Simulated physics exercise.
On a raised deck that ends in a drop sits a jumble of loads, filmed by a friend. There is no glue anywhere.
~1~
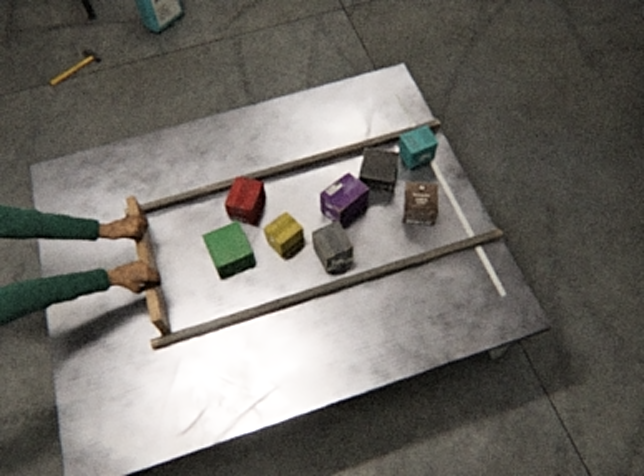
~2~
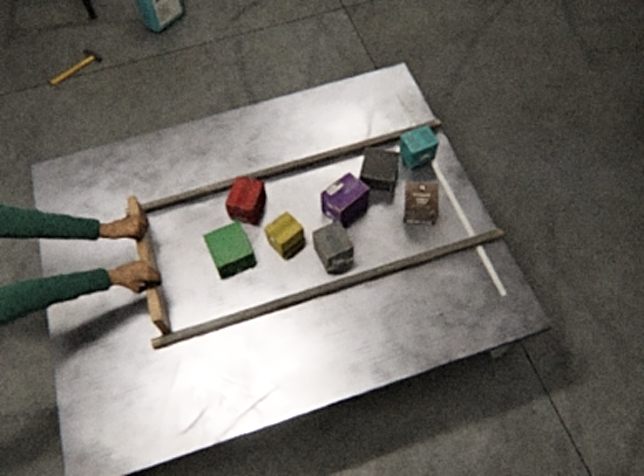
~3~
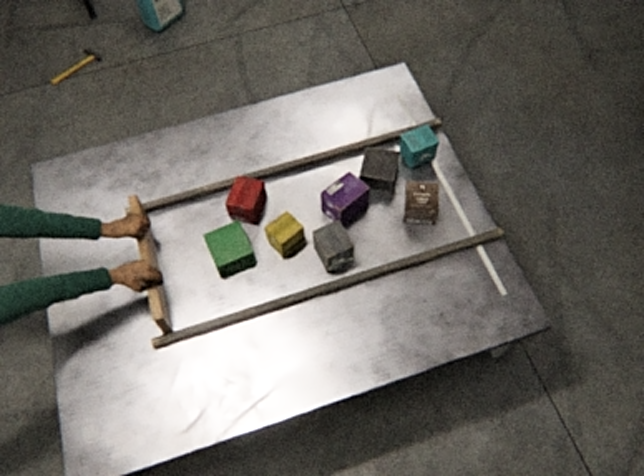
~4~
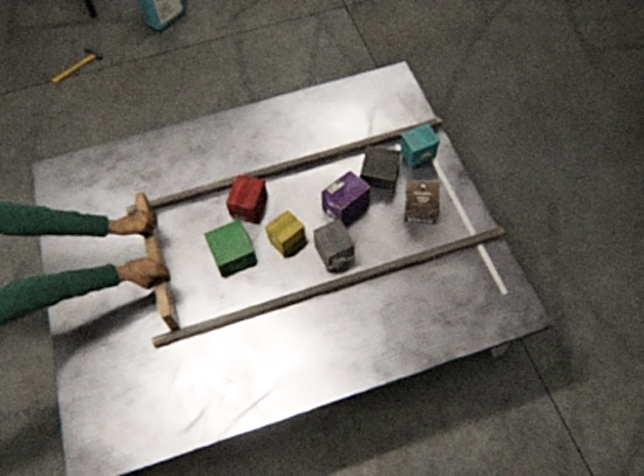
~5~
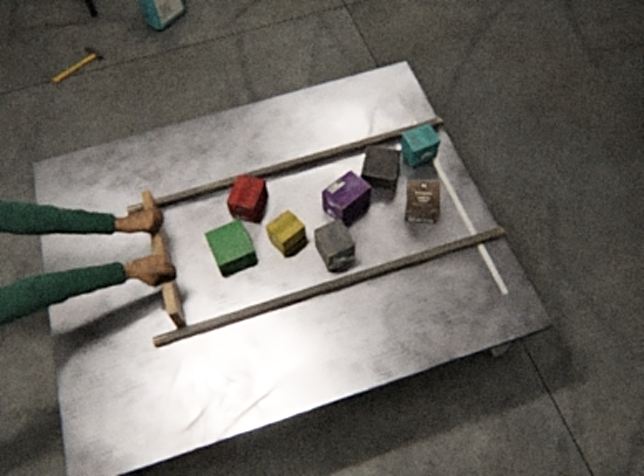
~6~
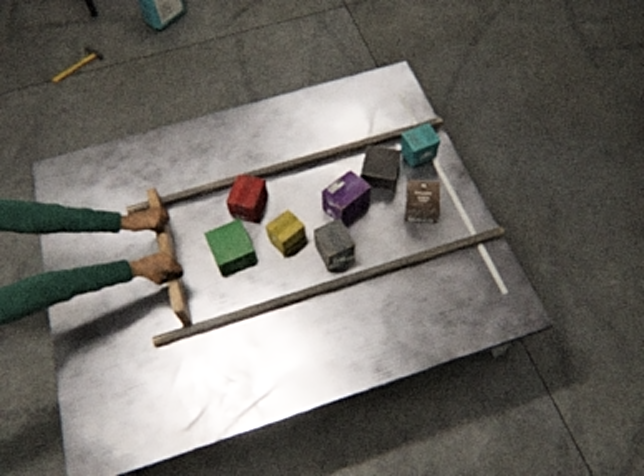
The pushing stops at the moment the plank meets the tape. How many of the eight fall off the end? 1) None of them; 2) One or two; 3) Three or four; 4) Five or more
Five or more.
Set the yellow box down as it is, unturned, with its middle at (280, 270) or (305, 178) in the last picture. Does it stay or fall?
For the yellow box: It keeps its place, then it comes off.
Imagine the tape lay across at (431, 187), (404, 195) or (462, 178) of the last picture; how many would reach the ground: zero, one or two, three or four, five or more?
First 5 or more, then either one or two, then five or more.
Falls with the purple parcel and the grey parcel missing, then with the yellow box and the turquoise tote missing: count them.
Count: 4 (first case); 3 (second).
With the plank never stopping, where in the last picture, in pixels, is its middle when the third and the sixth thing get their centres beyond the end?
About (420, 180) and about (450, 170).
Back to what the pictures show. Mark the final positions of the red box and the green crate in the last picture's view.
About (442, 135), and about (468, 177).
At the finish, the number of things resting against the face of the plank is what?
That comes to 3.
Early on, none off yet; turquoise tote at rest near (420, 146); brown box at rest near (422, 202); black crate at rest near (380, 168).
A while later, none off yet; turquoise tote travelled a little near (423, 143); brown box moving near (423, 201); black crate travelled a little near (387, 158).
Further along, none off yet; turquoise tote travelled about its own width near (455, 132); brown box travelled well along near (487, 184); black crate travelled about its own width near (426, 144).
Finally, the number that fall off is five or more; lost, yellow box, purple parcel, black crate, brown box and turquoise tote.
